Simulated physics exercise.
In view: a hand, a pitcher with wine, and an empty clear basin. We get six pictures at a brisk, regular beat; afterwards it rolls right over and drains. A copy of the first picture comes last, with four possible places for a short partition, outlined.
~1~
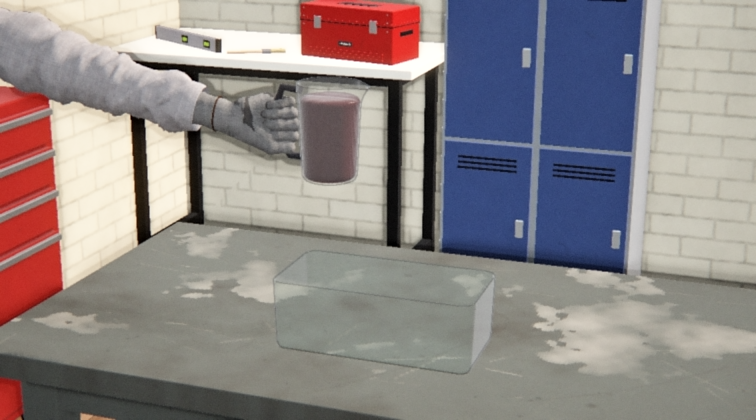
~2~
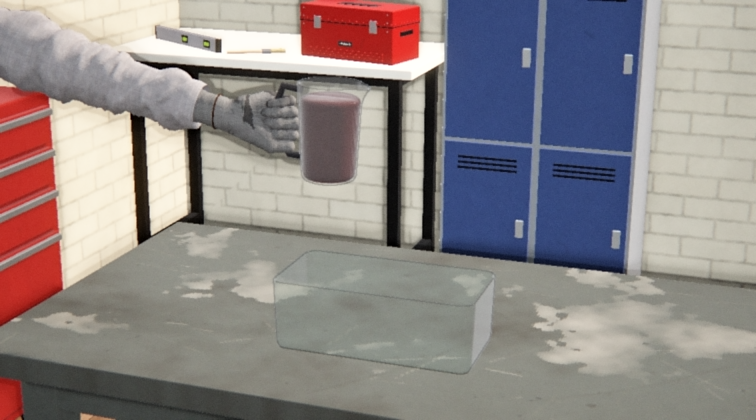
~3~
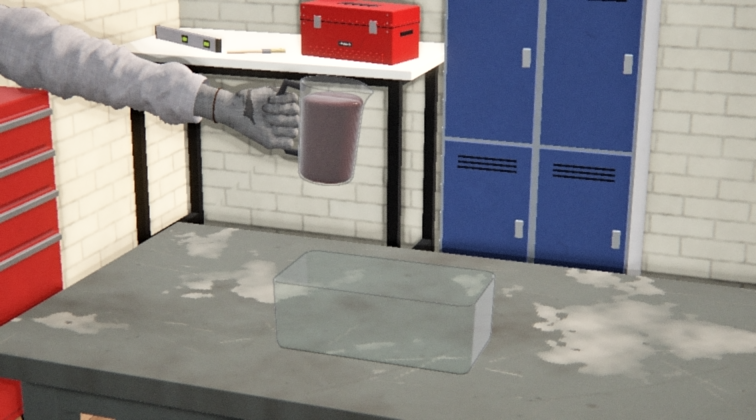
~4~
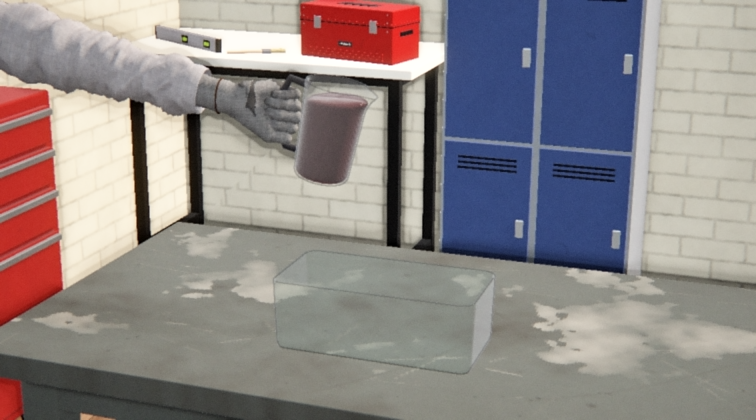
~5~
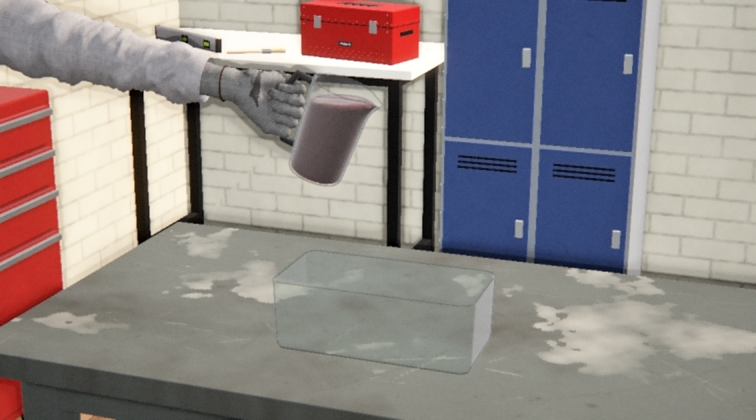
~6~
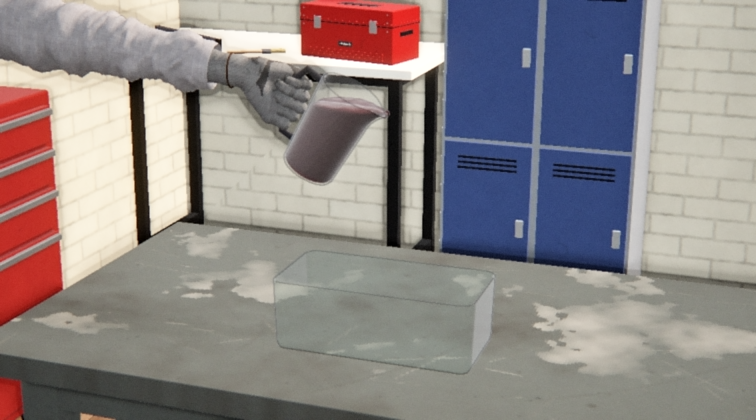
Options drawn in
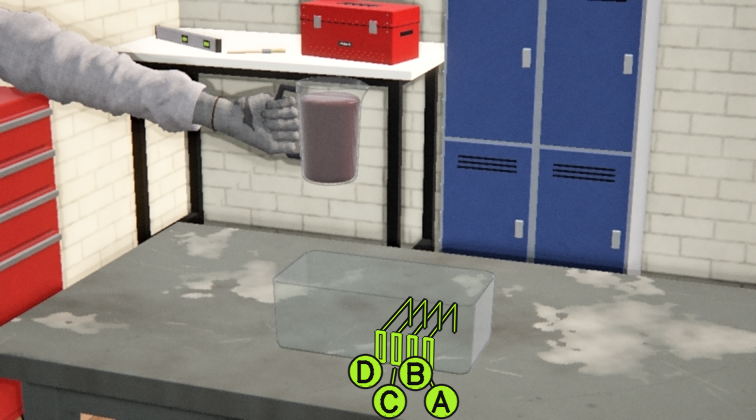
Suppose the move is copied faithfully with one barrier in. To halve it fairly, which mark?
A is best.
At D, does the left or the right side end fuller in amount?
The right one.
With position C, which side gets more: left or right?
The right side.
On the marked copy, A at (426, 373); B at (410, 371); C at (394, 368); D at (379, 366).
For position A, about 56 % ends left of the wall and 41 % right of it; 4 % is lost outside.
For position B, about 18 % ends left of the wall and 78 % right of it; 4 % is lost outside.
For position C, about 8 % ends left of the wall and 87 % right of it; 5 % is lost outside.
For position D, about 5 % ends left of the wall and 91 % right of it; 4 % is lost outside.
